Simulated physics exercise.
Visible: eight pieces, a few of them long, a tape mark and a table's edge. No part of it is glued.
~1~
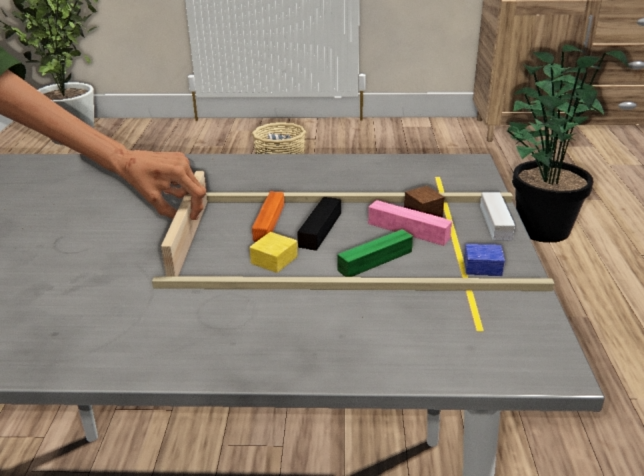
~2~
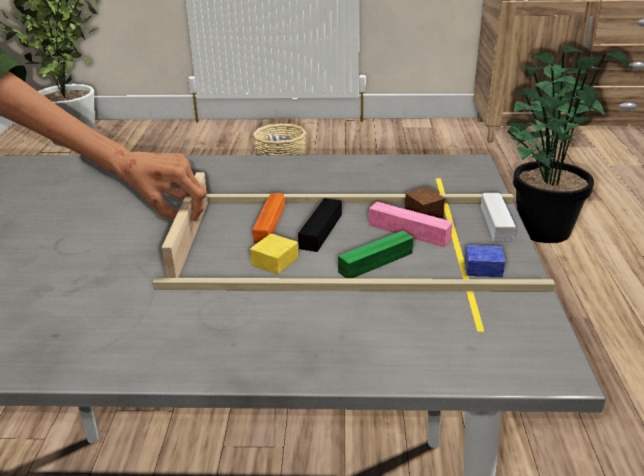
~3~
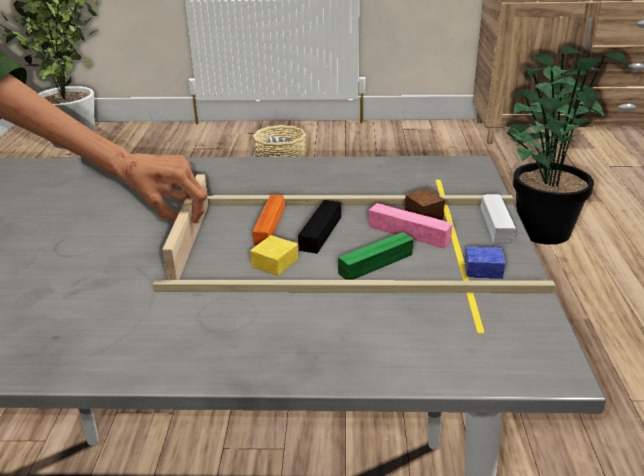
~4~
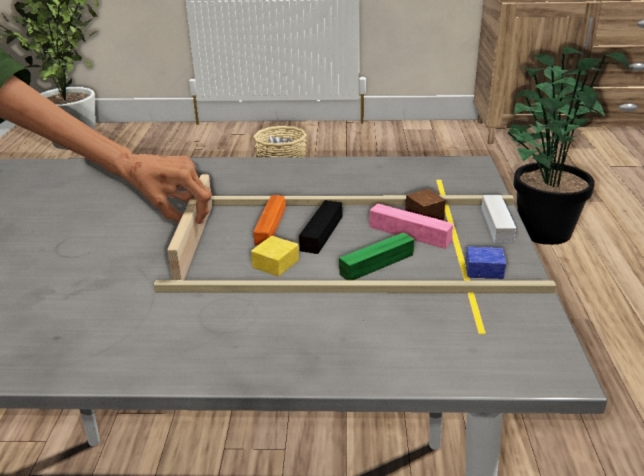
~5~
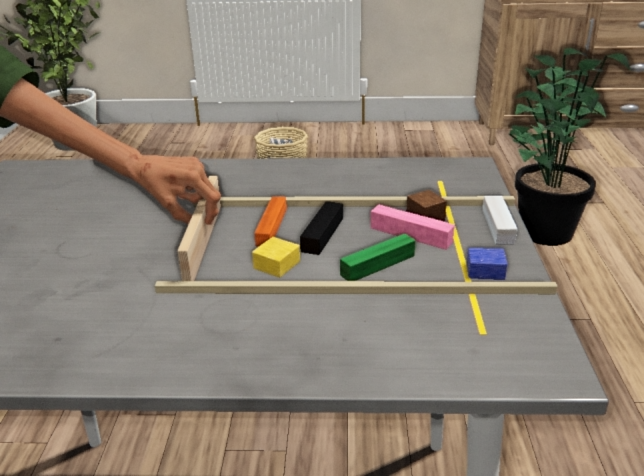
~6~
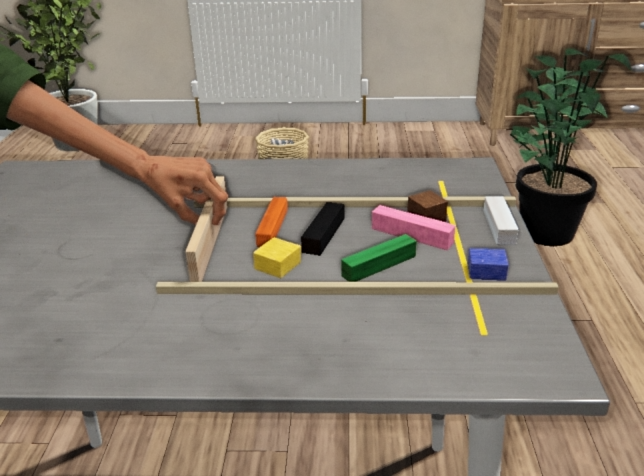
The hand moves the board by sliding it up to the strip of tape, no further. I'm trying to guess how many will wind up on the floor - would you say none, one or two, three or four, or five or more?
I would say one or two.
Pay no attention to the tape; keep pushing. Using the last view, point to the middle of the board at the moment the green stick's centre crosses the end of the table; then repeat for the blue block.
About (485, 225), and about (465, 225) for the other.
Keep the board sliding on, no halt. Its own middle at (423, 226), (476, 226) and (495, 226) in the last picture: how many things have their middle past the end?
First 0, then 3, finally 5.
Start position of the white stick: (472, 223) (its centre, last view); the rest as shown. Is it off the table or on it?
Here the white stick departs.
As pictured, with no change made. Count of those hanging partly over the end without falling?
In total, 3 of them.
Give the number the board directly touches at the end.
It's 2.
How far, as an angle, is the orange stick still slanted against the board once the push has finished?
Angle: Close to 0 degrees.
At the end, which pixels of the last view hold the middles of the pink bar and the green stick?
The pink bar finishes at (528, 231); the green stick finishes at (519, 260).
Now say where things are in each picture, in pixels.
White stick (496, 216); blue block (484, 260); brown block (424, 204); board (187, 222); tape (455, 240), in the first frame.
Blue block (484, 261); orange stick (270, 217), in the second frame.
Brown block (424, 207); green stick (376, 256), in the third frame.
White stick (498, 218); board (193, 225), in the fourth frame.
Blue block (486, 263); yellow block (276, 257), in the fifth frame.
White stick (500, 220); blue block (488, 264); brown block (427, 209); board (209, 227); tape (459, 244), in the sixth frame.
Early on, none off yet; white stick at rest near (500, 220); blue block at rest near (488, 264); brown block at rest near (427, 209).
A while later, none off yet; white stick at rest near (500, 220); blue block at rest near (488, 264); brown block moving near (435, 207).
Finally, the number that fall off is one or two; lost, white stick.
